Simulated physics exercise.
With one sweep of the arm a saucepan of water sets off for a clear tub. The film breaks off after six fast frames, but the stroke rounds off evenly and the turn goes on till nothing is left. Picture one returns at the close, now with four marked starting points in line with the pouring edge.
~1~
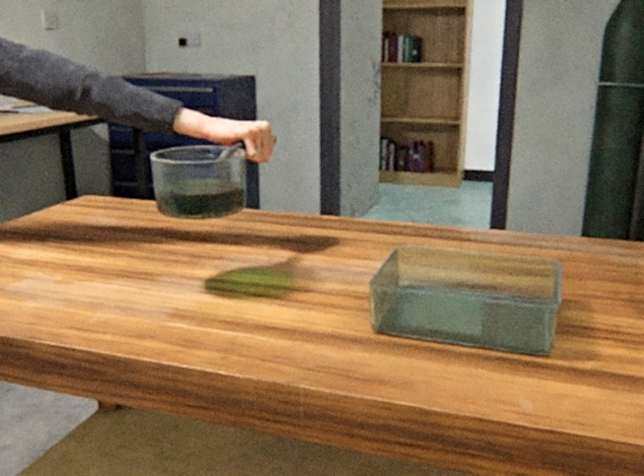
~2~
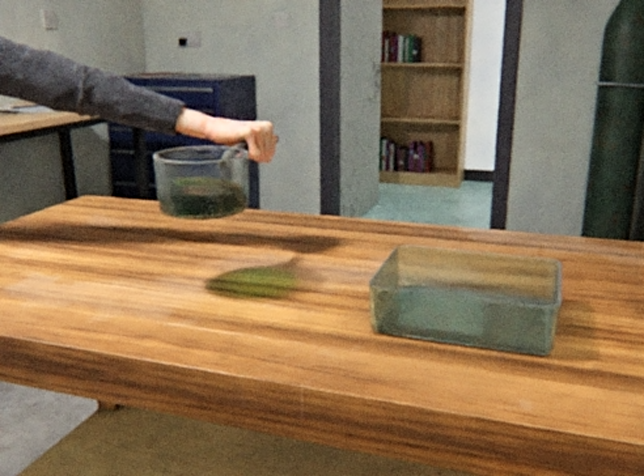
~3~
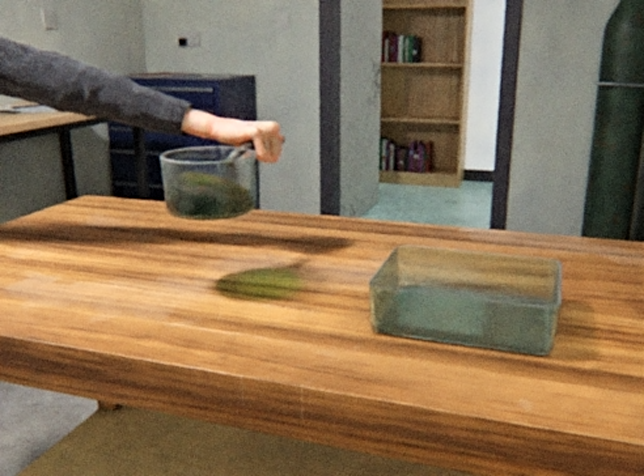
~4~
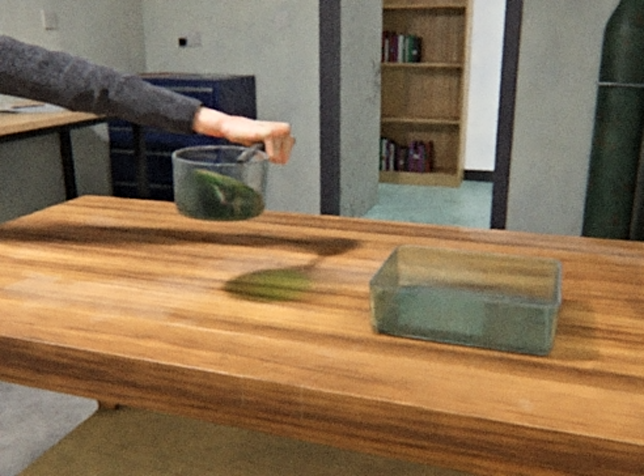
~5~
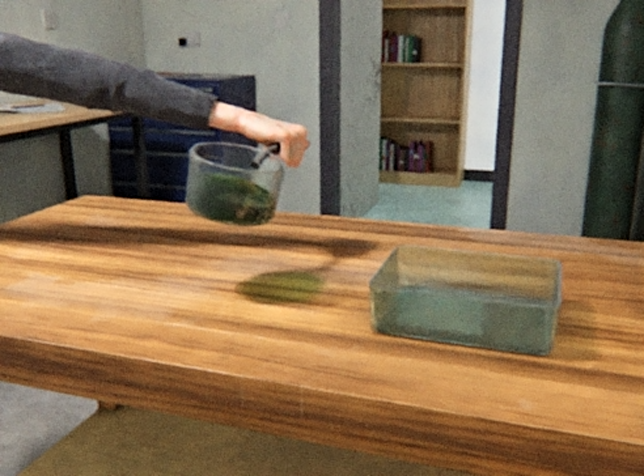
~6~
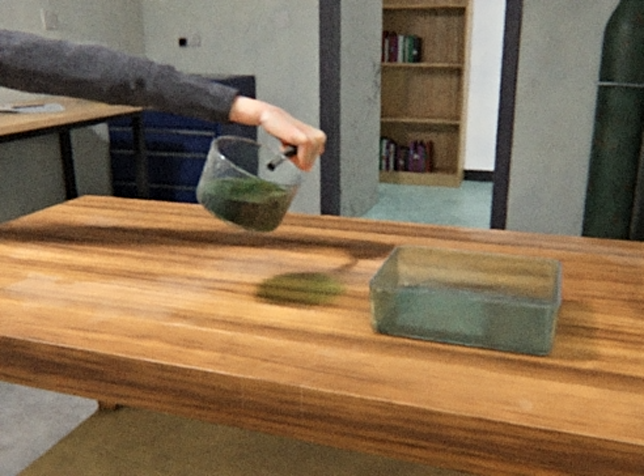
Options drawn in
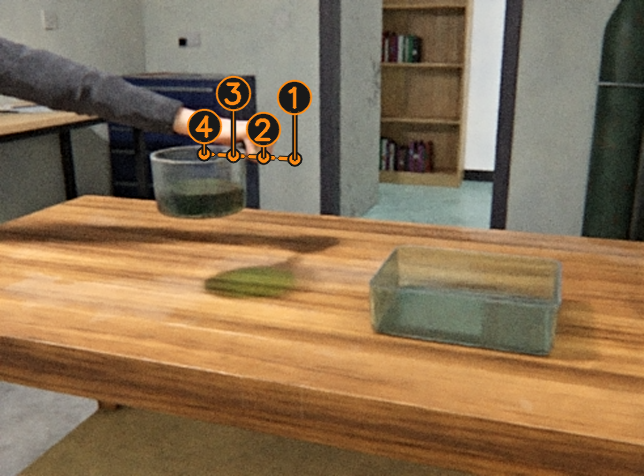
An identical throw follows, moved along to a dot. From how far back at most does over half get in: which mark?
That is spot 1.
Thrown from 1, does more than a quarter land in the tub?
Yes.
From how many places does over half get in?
One of the four.
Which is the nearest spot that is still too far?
That is spot 2.
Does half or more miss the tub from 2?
Yes, that goes wrong.
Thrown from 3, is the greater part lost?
Yes, it does.
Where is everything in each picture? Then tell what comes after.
The first frame shows upright, lip at (239, 156); tub from (371, 329) to (553, 354); nothing has left yet.
The second frame shows upright, lip at (242, 156); nothing has left yet.
The third frame shows upright, lip at (249, 156); nothing has left yet.
The fourth frame shows tipped about 3°, lip at (262, 159); nothing has left yet.
The fifth frame shows tipped about 12°, lip at (280, 168); nothing has left yet.
The sixth frame shows tipped about 26°, lip at (298, 182); nothing has left yet.
On the marked copy, 1 at (294, 159); 2 at (263, 157); 3 at (233, 155); 4 at (204, 154).
Choosing 1, about 61 % lands in the tub, 29 % falls short and 10 % goes beside or beyond.
Choosing 2, about 27 % lands in the tub, 68 % falls short and 4 % goes beside or beyond.
Choosing 3, about 0 % lands in the tub, 99 % falls short.
Choosing 4, about 0 % lands in the tub, 100 % falls short.
